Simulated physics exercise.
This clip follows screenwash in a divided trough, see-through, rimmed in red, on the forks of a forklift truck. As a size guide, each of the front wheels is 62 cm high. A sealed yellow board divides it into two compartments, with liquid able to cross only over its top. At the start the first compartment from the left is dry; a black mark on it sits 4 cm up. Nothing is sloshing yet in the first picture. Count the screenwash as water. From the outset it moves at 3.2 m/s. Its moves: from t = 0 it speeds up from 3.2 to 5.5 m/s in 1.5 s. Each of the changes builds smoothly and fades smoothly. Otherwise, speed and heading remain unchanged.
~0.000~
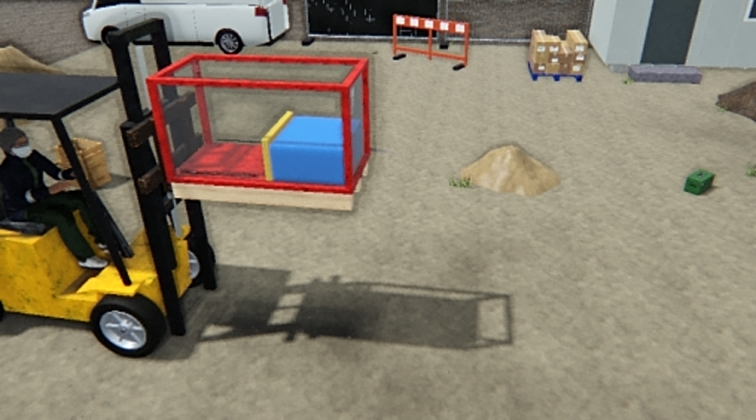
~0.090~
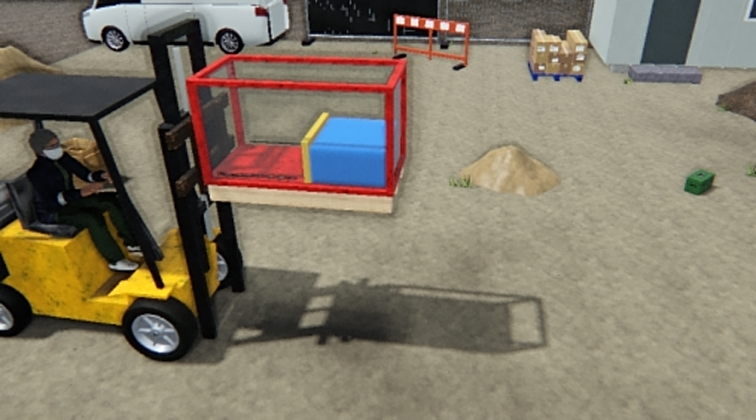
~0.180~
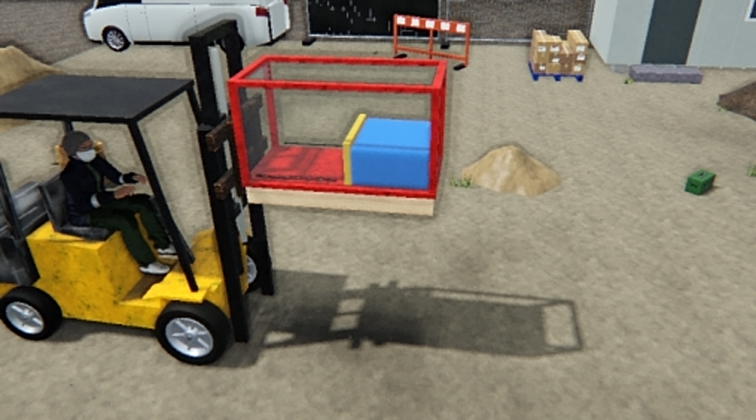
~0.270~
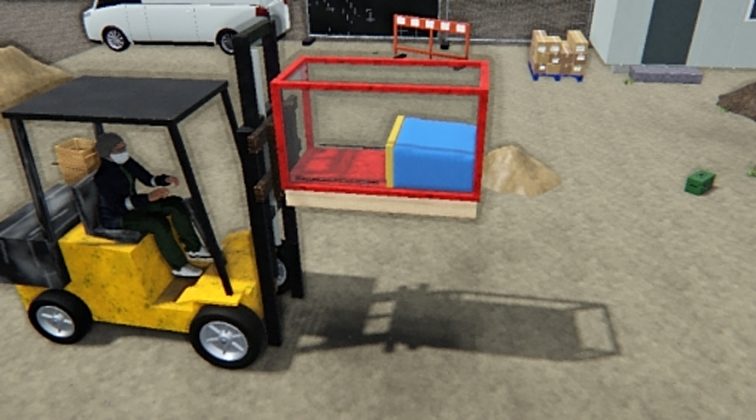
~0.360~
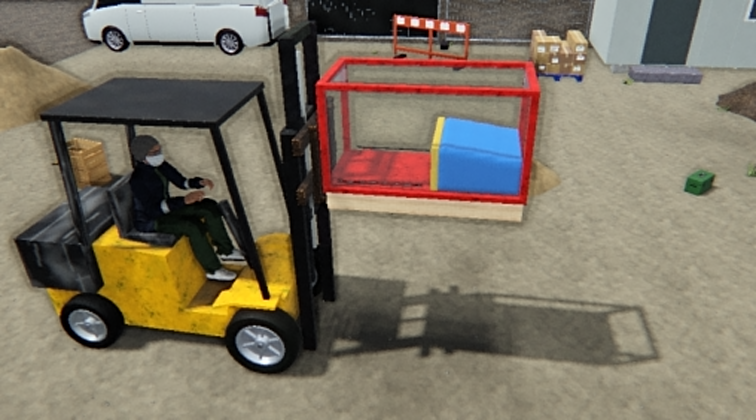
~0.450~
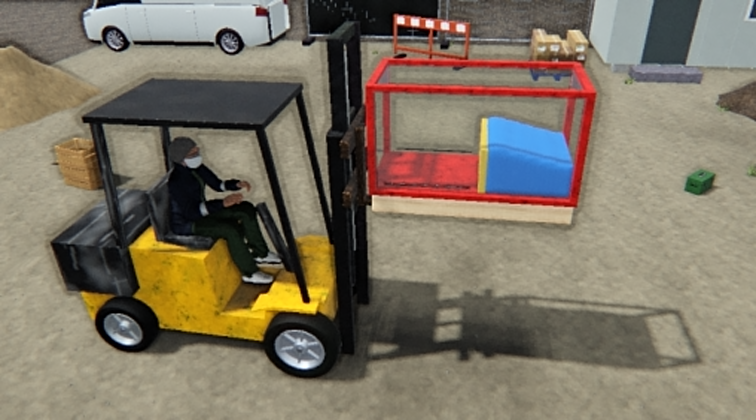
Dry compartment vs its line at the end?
Under.
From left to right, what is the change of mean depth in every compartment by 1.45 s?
Mean depth change in cm, from the left: 1 up, then 2 down.
By 0.85 s the compartments hold 1, 28 cm, left to right.
By 1.45 s the compartments hold 1, 27 cm, left to right.
By 2.05 s the compartments hold 1, 27 cm, left to right.
By 4.49 s the compartments hold 1, 27 cm, left to right.
